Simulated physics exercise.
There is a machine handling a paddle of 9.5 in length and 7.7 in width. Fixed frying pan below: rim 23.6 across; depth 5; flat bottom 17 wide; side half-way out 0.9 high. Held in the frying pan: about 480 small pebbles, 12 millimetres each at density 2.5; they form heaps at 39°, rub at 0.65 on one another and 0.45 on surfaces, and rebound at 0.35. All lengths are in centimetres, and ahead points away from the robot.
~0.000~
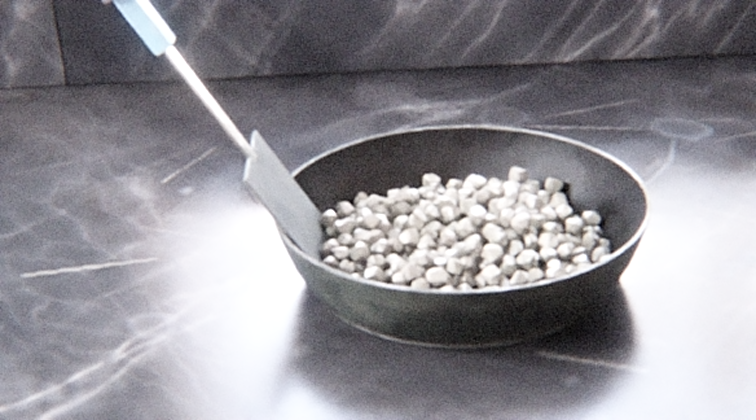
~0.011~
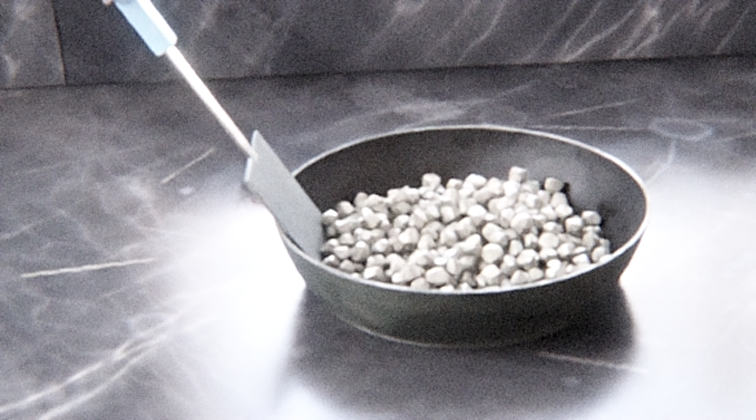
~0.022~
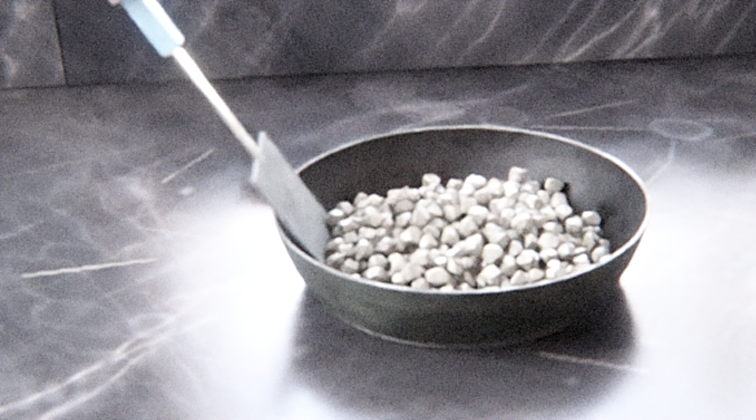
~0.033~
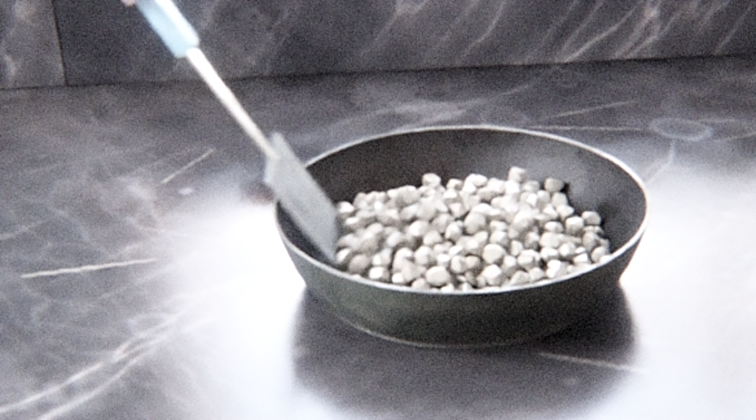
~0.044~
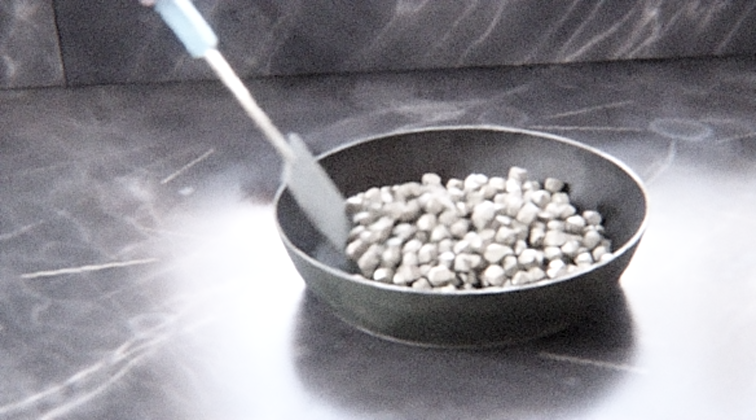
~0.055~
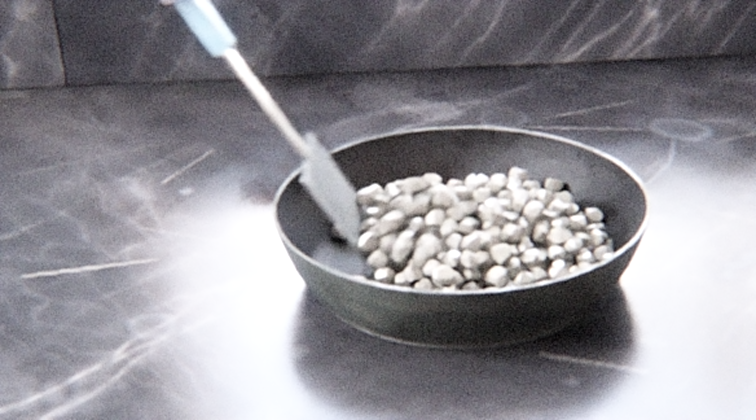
A grey paddle with a pale blue handle rests against the left side of a dark frying pan heaped with small pale pebbles on a marbled surface. It then slides rightward inside the pan, pushing the nearest pebbles toward the others and baring a patch of the pan's floor at the left.
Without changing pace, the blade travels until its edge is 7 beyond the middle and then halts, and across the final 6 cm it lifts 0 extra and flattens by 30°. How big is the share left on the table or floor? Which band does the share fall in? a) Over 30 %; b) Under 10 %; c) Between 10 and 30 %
b.
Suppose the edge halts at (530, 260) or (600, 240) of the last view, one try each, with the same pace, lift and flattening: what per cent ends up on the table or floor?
The two tries give near 0 and near 15 in a hundred.
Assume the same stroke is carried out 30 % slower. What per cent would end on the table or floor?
Approx. 0 per cent.
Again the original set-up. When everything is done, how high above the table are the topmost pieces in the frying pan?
Roughly 7.0 centimetres.
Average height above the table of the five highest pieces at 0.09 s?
I'd say close to 6 cm on average.
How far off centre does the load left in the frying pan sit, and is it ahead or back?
Ahead of centre, roughly 4.0 centimetres.
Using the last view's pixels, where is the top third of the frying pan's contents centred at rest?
It is centred near (572, 203).
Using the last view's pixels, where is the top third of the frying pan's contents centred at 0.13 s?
At about (525, 208).
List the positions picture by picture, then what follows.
The first picture shows paddle top edge at (250, 154), sloping 59°; upper third of the load around (453, 236), from x 325 to 610, top at y 175; 475 in the frying pan.
The second picture shows paddle top edge at (251, 155), sloping 59°; upper third of the load around (453, 236), from x 325 to 610, top at y 175.
The third picture shows paddle top edge at (257, 156), sloping 59°; upper third of the load around (452, 234), from x 325 to 610, top at y 175.
The fourth picture shows paddle top edge at (271, 156), sloping 59°; upper third of the load around (455, 231), from x 325 to 610, top at y 175.
The fifth picture shows paddle top edge at (289, 156), sloping 59°; upper third of the load around (455, 227), from x 325 to 610, top at y 175.
The sixth picture shows paddle top edge at (307, 156), sloping 59°; upper third of the load around (455, 223), from x 325 to 610, top at y 175; 475 in the frying pan.
By 0.09 s, sloping 59°, highest piece 7 above the table; 475 in the frying pan.
By 0.13 s, sloping 49°, highest piece 7 above the table; 475 in the frying pan.
By 0.35 s, sloping 29°, highest piece 7 above the table; 465 in the frying pan, 10 on the table or floor.
By 1.40 s, sloping 29°, highest piece 6 above the table; 464 in the frying pan, 11 on the table or floor.
Final count, 464 in the frying pan, 11 on the table or floor. That is 2 % on the table or floor.
